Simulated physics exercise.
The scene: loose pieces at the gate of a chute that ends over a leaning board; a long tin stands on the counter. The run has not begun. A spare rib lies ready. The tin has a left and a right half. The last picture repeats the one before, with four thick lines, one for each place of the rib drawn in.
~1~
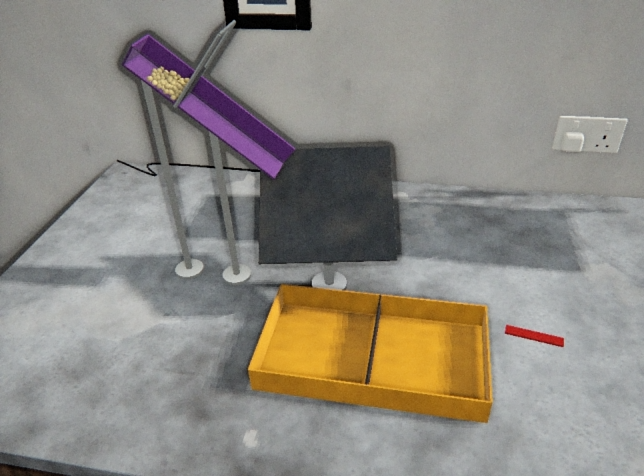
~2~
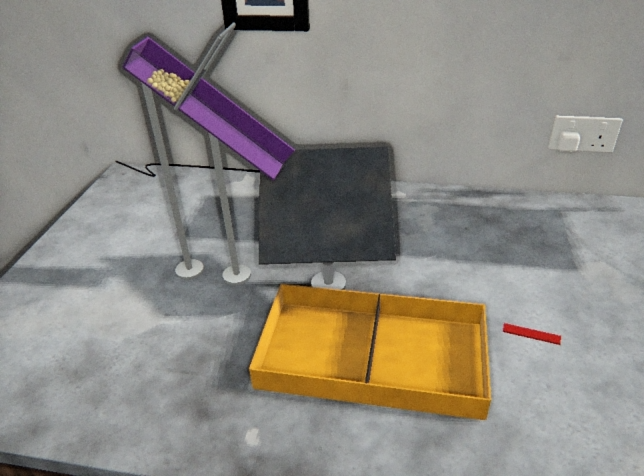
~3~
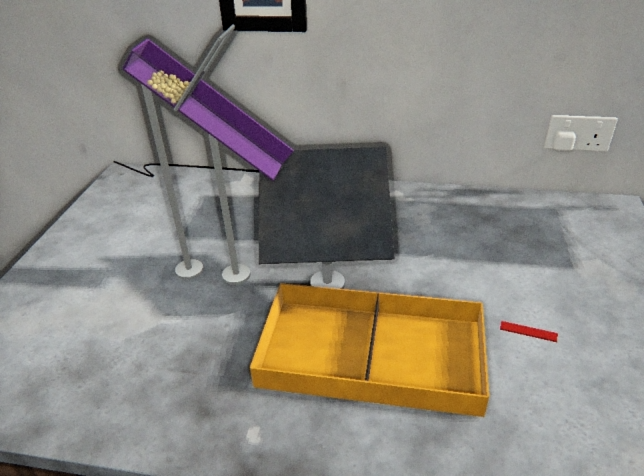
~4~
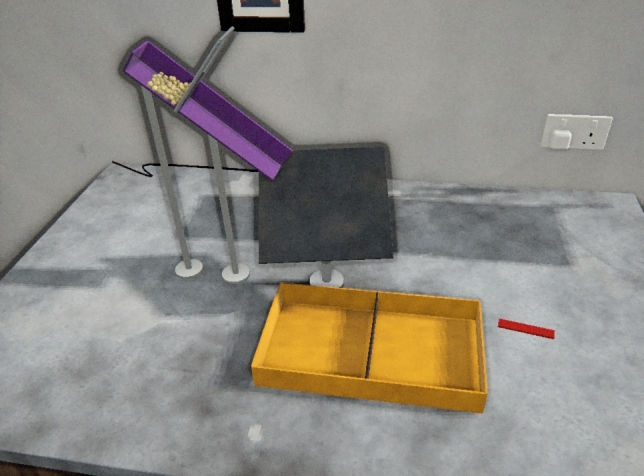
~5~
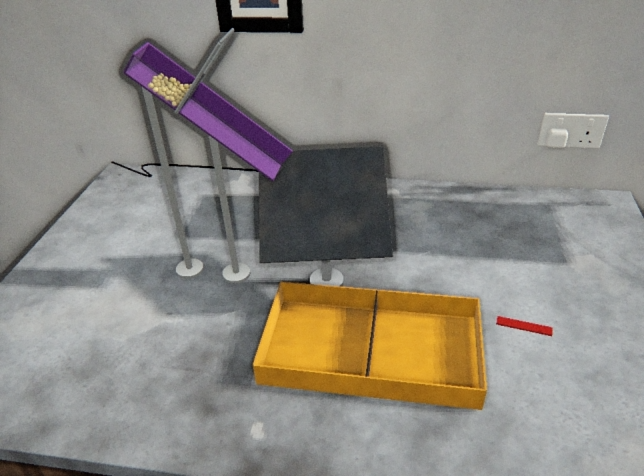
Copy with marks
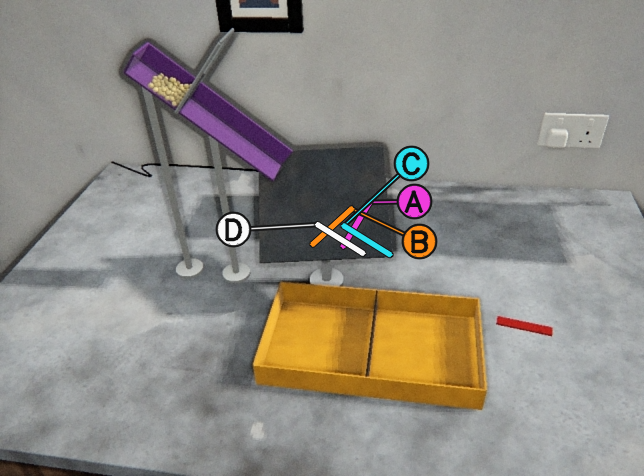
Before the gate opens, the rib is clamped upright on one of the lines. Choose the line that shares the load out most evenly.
C.
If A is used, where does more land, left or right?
More lands on the left.
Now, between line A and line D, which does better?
D it is.
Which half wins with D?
Right.
On the marked copy, line A from (369, 202) to (343, 246); line B from (351, 208) to (312, 244); line C from (343, 225) to (389, 254); line D from (317, 224) to (362, 253).
With A, of what is caught, nearly all in the left half, a stray few in the right.
With B, of what is caught, nearly all in the left half, a small part in the right.
With C, of what is caught, about a third in the left half, about two thirds in the right.
With D, of what is caught, a small part in the left half, most in the right.
